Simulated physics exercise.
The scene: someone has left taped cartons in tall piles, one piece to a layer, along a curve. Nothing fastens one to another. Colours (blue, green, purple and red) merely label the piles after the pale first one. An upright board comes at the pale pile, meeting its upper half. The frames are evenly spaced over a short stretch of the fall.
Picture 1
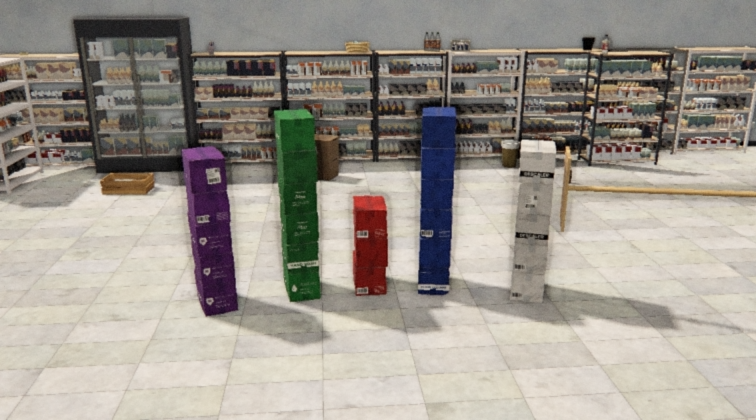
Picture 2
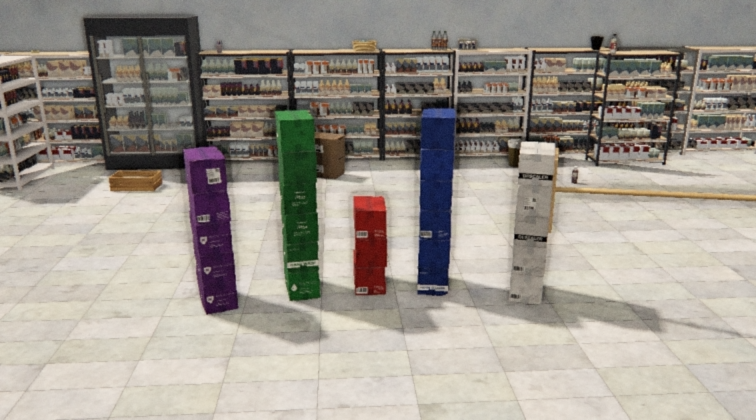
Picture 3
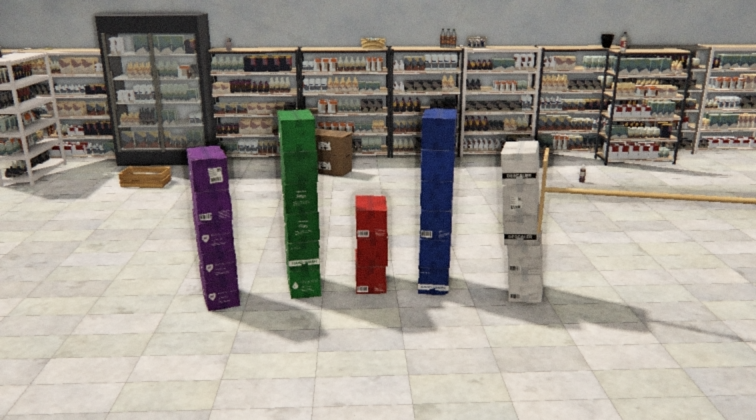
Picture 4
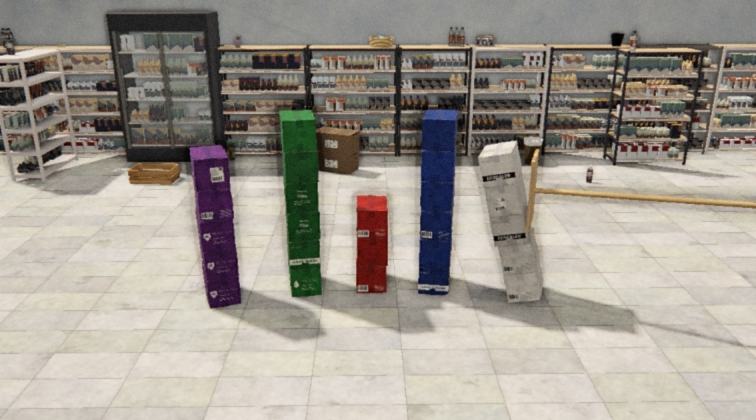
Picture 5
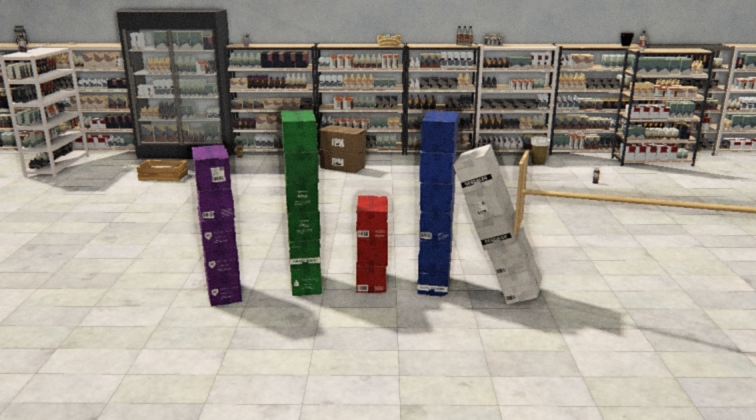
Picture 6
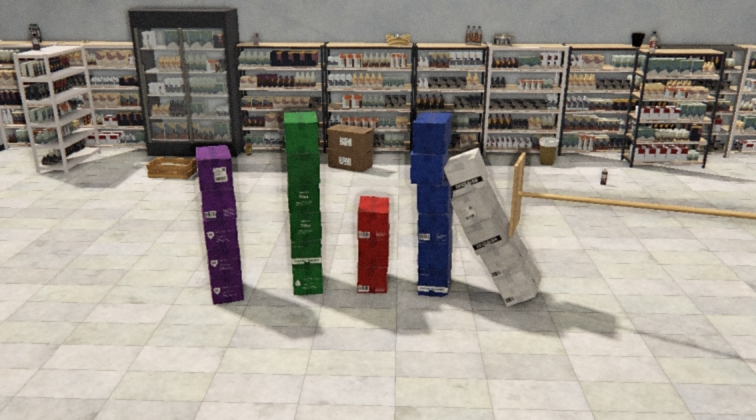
A white stack of boxes leaned left against the tall blue stack as an upright board pushed its upper part, nudging the blue boxes slightly, while the red, green and purple stacks stood still.
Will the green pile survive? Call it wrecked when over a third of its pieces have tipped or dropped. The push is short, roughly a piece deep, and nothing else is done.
The green pile collapses.
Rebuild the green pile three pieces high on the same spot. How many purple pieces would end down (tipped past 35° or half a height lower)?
By colour: Purple 5.
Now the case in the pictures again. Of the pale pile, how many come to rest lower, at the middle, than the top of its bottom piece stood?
The count is 2.
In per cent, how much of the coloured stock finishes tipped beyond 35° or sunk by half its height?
Near 100 in a hundred.
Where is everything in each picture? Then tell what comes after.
In the first picture (places mark the middle of the side facing us; the camera moves round a little), board (567, 186) not yet touching; top green carton (298, 135); top red carton (372, 225); the rest undisturbed.
The second picture shows board (554, 187) pushing; top green carton (298, 136).
The third picture shows board (543, 188) pushing, top of the pale pile leaning a little; top green carton (299, 136); the rest undisturbed.
The fourth picture shows board (531, 189) pushing, top of the pale pile leaning a little; top green carton (300, 136); the rest undisturbed.
The fifth picture shows board (519, 190) pushing, top of the pale pile leaning clearly; top green carton (300, 137); the rest undisturbed.
The sixth picture shows board (514, 192) stopped, top of the pale pile leaning clearly; top green carton (302, 138); top blue carton (429, 139) shifted a little; 4 disturbed, none down.
Soon after the last picture, 5 of the pale pile down; none of the 6 green cartons down (0 of 20 in all colours); top green carton unmoved; top blue carton leaning clearly.
A little later, 5 of the pale pile down; none of the 6 green cartons down (6 of 20 in all colours); top green carton leaning a little; top red carton leaning clearly.
Later still, 5 of the pale pile down; 6 of the 6 green cartons down (16 of 20 in all colours); top green carton leaning well over, about its own height lower; top blue carton leaning steeply, some four heights lower.
After that, 5 of the pale pile down; 6 of the 6 green cartons down (20 of 20 in all colours); top green carton on its side; top blue carton on its side.
At rest, 5 of the pale pile down; 6 of the 6 green cartons down (20 of 20 in all colours); top green carton on its side; top purple carton on its side.
